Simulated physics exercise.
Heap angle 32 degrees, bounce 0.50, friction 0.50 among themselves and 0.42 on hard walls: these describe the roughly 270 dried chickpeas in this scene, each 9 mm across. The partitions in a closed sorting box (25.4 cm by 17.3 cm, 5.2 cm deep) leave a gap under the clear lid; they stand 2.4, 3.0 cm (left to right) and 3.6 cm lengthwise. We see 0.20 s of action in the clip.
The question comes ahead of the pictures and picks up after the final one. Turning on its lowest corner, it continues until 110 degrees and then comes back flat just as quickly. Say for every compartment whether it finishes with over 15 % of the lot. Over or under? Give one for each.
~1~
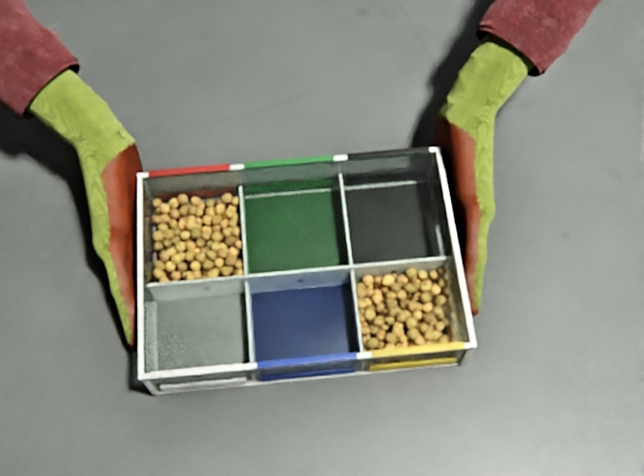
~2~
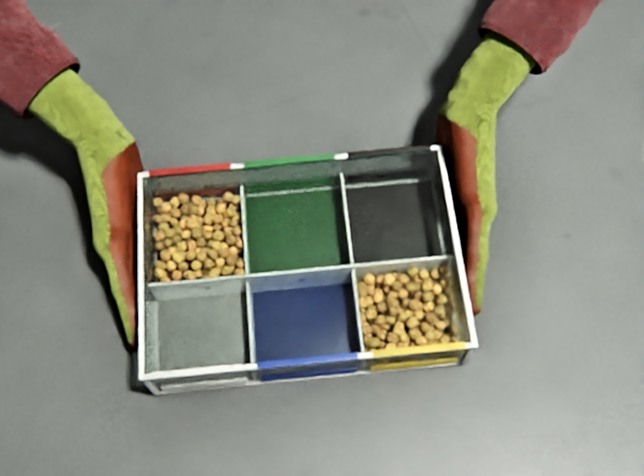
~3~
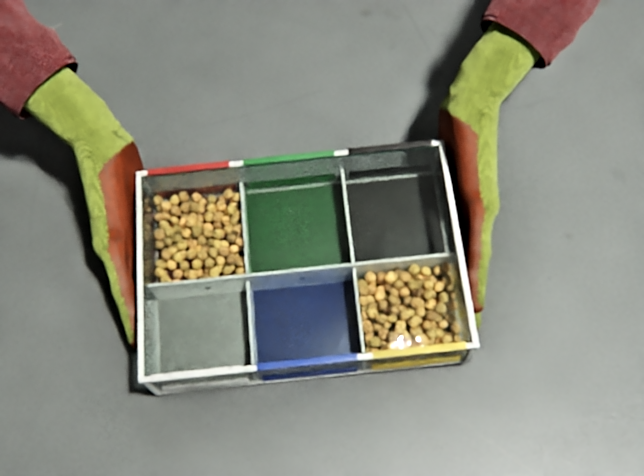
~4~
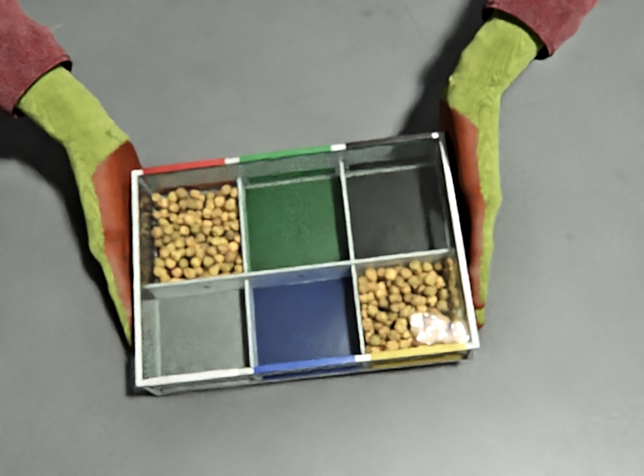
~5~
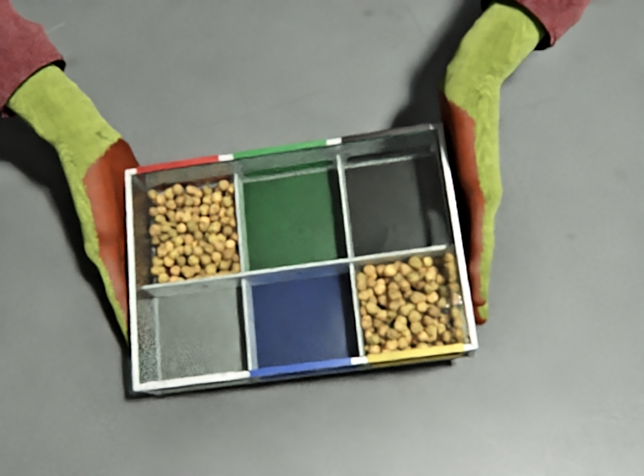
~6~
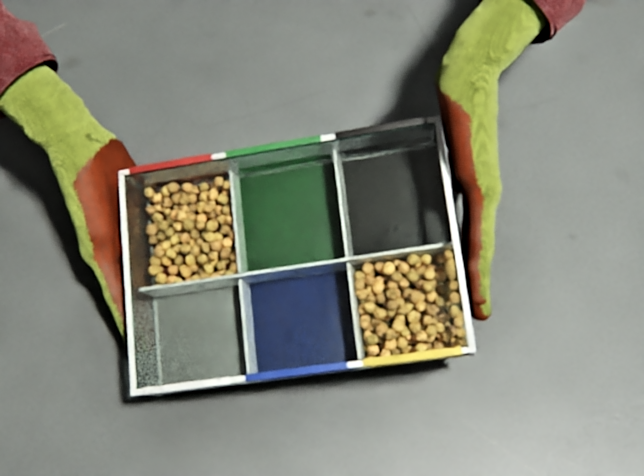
Red over; blue under; green under; yellow over; white over; black under.
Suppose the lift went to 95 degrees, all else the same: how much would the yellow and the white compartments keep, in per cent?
Yellow 30; white 25.
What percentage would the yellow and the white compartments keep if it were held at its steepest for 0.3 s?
Yellow keeps 30% and white keeps 25%.
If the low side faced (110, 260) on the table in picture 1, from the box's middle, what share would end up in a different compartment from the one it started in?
That would be close to 50 per cent.
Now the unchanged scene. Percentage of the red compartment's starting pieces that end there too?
That compartment keeps close to 80 per cent of its own pieces.
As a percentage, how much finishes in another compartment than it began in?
That comes to close to 30 percent.
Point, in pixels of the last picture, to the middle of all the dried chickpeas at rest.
My guess is close to (212, 348).
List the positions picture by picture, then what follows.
The first frame shows box tilt 0 degrees, front corners at (144, 375) and (470, 343); red 45 %, yellow 55 %.
The second frame shows box tilt 1 degrees, front corners at (145, 375) and (471, 343).
The third frame shows box tilt 3 degrees, front corners at (144, 377) and (473, 343), lowest corner left front.
The fourth frame shows box tilt 7 degrees, front corners at (142, 381) and (473, 343), lowest corner left front.
The fifth frame shows box tilt 11 degrees, front corners at (139, 385) and (471, 344), lowest corner left front.
The sixth frame shows box tilt 16 degrees, front corners at (137, 390) and (469, 347), lowest corner left front; red 45 %, yellow 55 %.
Then, 0.92 s after the last picture, tilt 110 degrees; red 40 %, blue 10 %, yellow 40 %, white 10 %.
Then, 1.53 s after the last picture, tilt 50 degrees; red 35 %, blue 5 %, yellow 35 %, white 25 %.
Then, 2.19 s after the last picture, tilt 0 degrees; red 35 %, blue 5 %, yellow 30 %, white 25 %.
In the end, red 35 %, blue 5 %, green 0 %, yellow 30 %, white 25 %, black 0 %.
